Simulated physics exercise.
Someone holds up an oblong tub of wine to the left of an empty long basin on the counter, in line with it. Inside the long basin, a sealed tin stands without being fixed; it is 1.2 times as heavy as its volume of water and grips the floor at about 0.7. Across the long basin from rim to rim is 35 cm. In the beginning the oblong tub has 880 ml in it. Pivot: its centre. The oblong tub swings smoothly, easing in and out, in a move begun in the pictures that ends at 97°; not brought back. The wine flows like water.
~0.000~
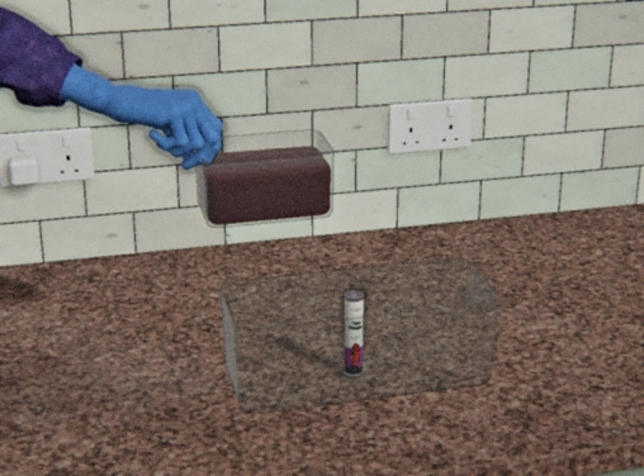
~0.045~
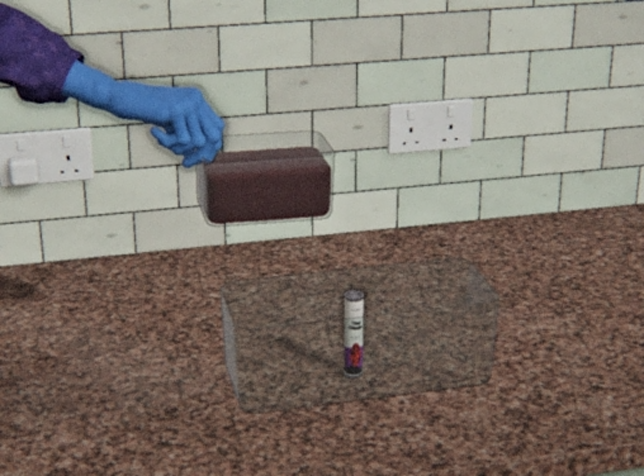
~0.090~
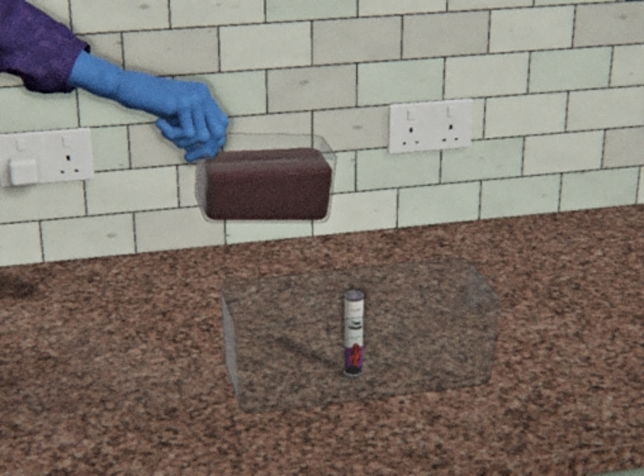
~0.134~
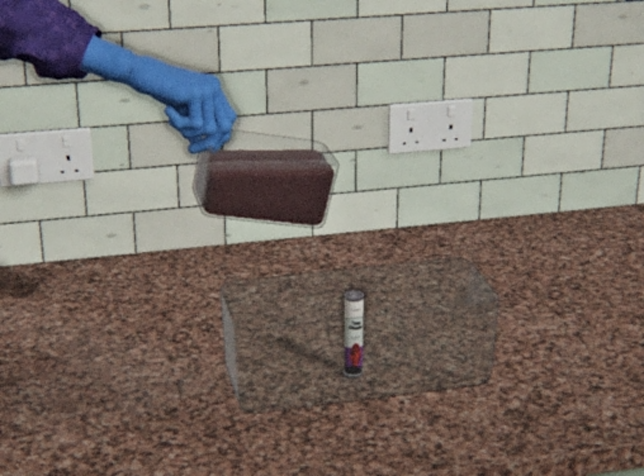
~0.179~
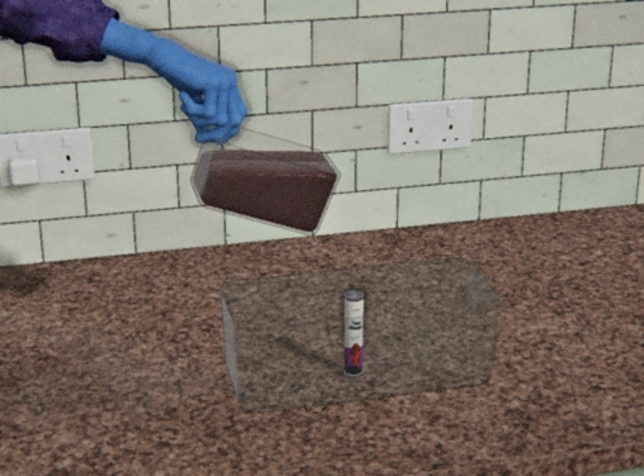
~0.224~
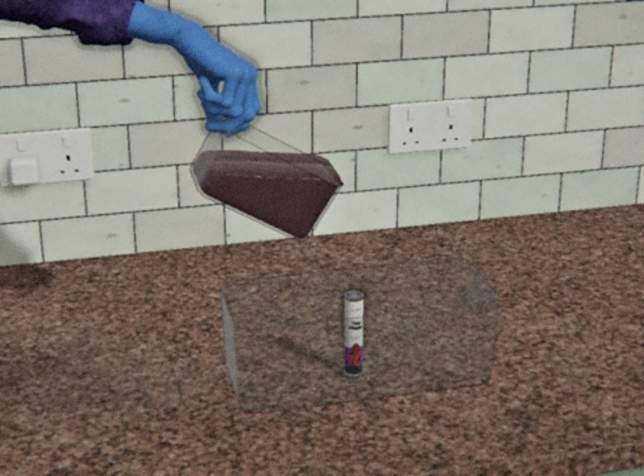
A blue-gloved hand smoothly tilting a clear oblong tub of dark red liquid rightward above a transparent basin containing a small tin.
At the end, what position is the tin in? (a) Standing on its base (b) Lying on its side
Standing on its base (a).
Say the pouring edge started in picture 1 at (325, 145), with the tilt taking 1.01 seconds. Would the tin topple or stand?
Then the tin remains standing.
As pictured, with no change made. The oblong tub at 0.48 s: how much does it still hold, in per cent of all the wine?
I'd estimate some 32 % remains.
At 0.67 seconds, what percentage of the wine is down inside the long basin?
The share is close to 80 percent.
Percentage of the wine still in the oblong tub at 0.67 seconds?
Around 9 in a hundred is still there.
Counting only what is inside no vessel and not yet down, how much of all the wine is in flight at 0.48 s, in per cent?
Around 52 percent.
After 0.48 s the tilt is 90° and 31 per cent is still to pour; the tin stands where it began.
After 0.67 s the tilt is 97° and 9 per cent is still to pour; the tin stands where it began.
After 0.87 s the tilt is 97° and 3 per cent is still to pour; the tin stands where it began.
After 1.08 s the tilt is 97° and 1 per cent is still to pour; the tin stands where it began.
In the end the tin stands where it began.
